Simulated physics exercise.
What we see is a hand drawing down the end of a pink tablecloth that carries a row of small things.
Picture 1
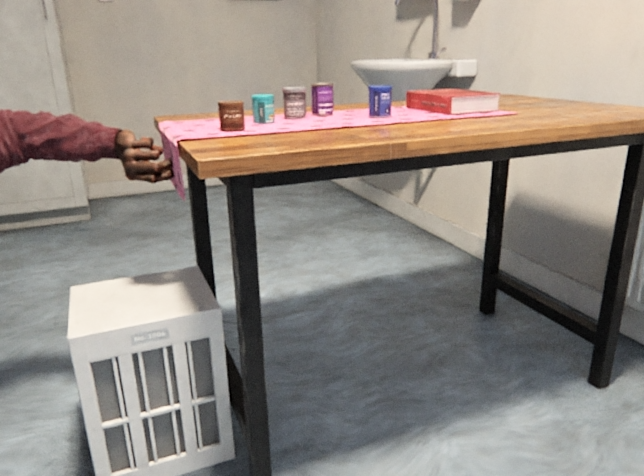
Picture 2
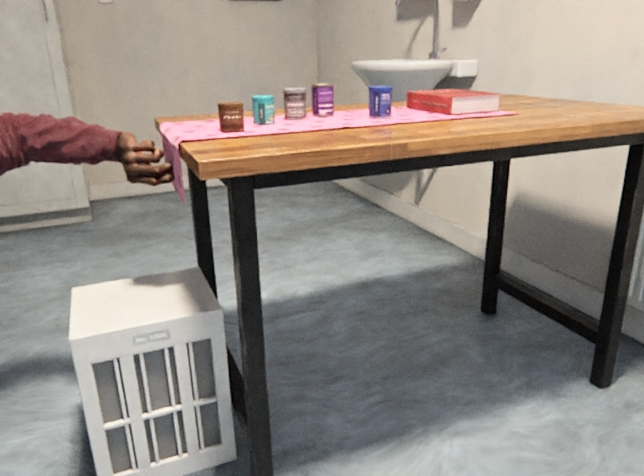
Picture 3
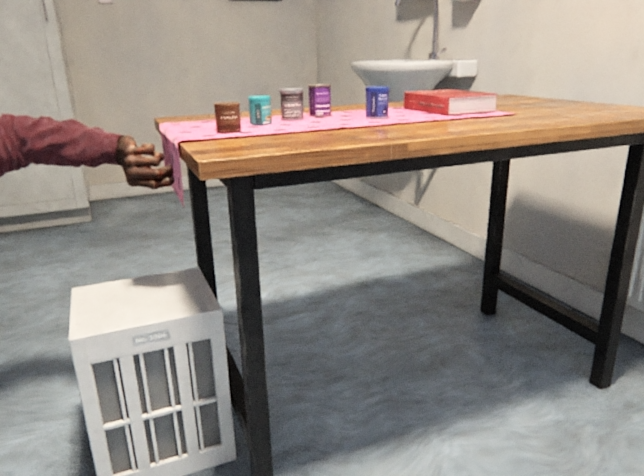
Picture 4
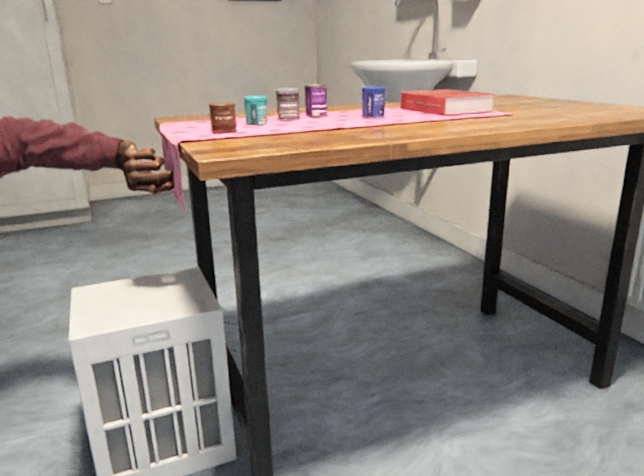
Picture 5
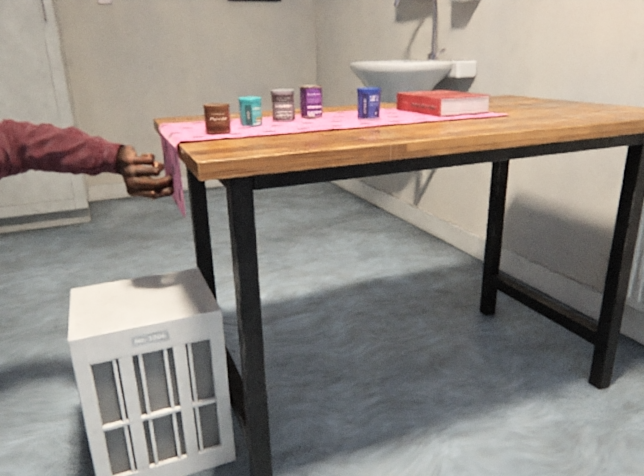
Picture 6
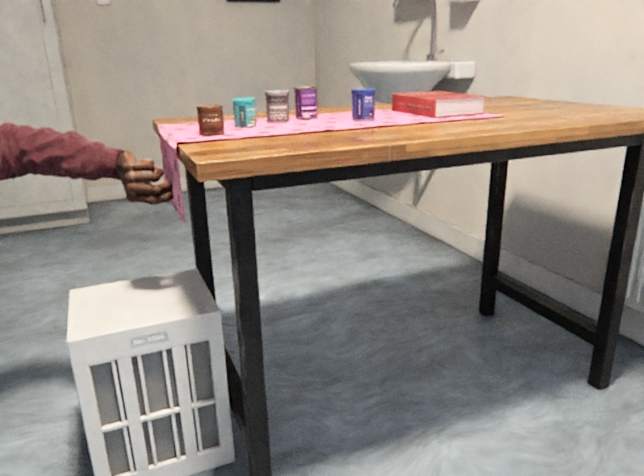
A hand in a dark red sleeve slowly drew down the end of a pink tablecloth at the left of a wooden table, and the five small pots and the red book on it shifted slightly left.
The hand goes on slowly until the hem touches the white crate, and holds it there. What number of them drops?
The answer is two.
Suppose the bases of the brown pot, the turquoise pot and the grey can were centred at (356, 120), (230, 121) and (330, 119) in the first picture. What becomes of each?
The brown pot remains up, the turquoise pot tumbles off, the grey can survives.
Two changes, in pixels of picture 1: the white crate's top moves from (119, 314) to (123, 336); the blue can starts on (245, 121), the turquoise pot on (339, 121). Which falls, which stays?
The blue can comes down, the turquoise pot keeps its place on top.
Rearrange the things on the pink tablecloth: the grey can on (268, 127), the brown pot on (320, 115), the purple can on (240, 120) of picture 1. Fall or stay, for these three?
The grey can goes over, the brown pot survives, the purple can drops off.
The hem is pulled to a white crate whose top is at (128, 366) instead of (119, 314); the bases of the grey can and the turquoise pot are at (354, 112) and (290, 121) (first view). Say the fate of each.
The grey can stays on, the turquoise pot goes over.
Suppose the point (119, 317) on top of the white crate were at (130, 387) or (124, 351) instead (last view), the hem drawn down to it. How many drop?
Over the edge go 4 and 3.
Soon after, hem near (179, 264); brown pot gone.
Then, hem on the crate; brown pot and turquoise pot gone.
At rest, hem on the crate; brown pot and turquoise pot gone. Over the edge go two.
